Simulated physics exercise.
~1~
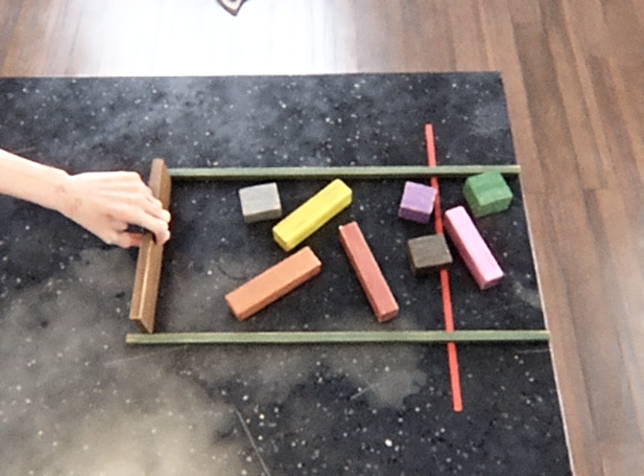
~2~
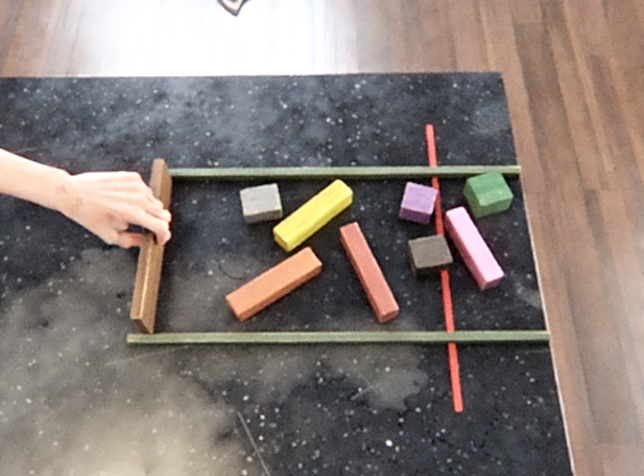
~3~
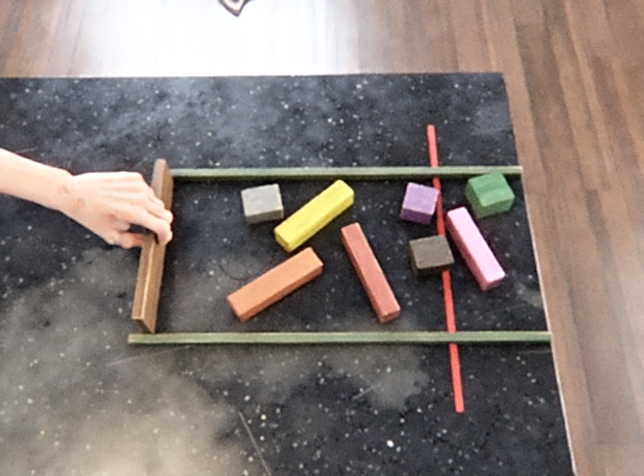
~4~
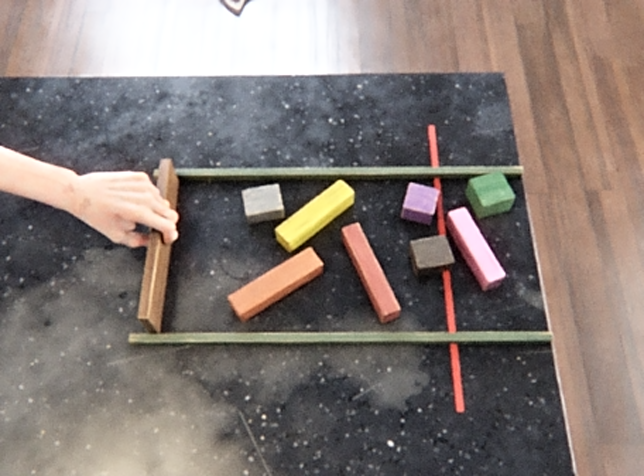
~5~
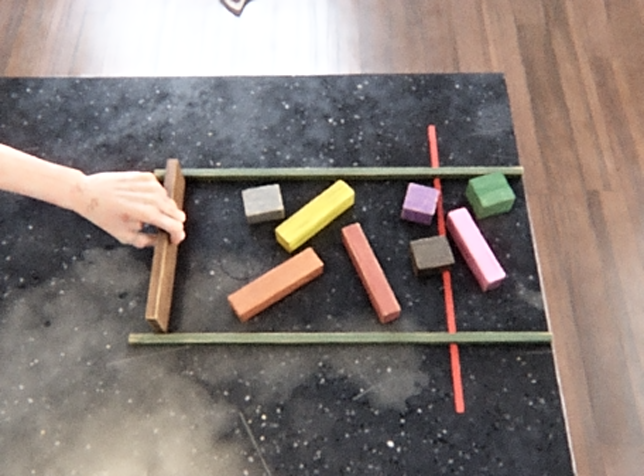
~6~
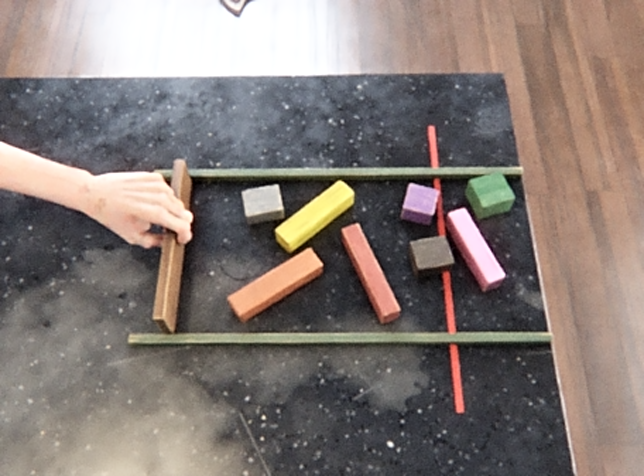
On a dark speckled tabletop, a hand slides a brown board slightly right toward scattered blocks.
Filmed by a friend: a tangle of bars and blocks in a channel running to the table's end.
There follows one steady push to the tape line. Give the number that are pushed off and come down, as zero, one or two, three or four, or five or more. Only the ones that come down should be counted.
The ones that fall? One or two of them, I think.
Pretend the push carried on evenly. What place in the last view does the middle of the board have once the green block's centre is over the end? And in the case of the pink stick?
The middle is at (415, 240) when it's the green block, and at (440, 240) when it's the pink stick.
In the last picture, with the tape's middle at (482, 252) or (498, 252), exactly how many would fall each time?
Floor count: 4; 5.
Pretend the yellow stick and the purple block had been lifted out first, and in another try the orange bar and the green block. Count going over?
0 for the first case, 0 for the second.
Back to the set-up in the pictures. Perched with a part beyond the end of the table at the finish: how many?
Looks like 3 of them.
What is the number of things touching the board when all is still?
The number is 3.
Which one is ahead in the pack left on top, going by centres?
The pink stick is foremost.
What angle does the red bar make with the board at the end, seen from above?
Some 20 degrees.
Soon after, none off yet; green block at rest near (489, 196); pink stick at rest near (474, 249); black block at rest near (431, 257).
After that, none off yet; green block at rest near (489, 196); pink stick at rest near (474, 249); black block moving near (434, 258).
And then, none off yet; green block displaced about its own width near (523, 188); pink stick displaced a little near (508, 245); black block displaced well along near (495, 276).
In the end, the number that fall off is one or two; gone, green block.
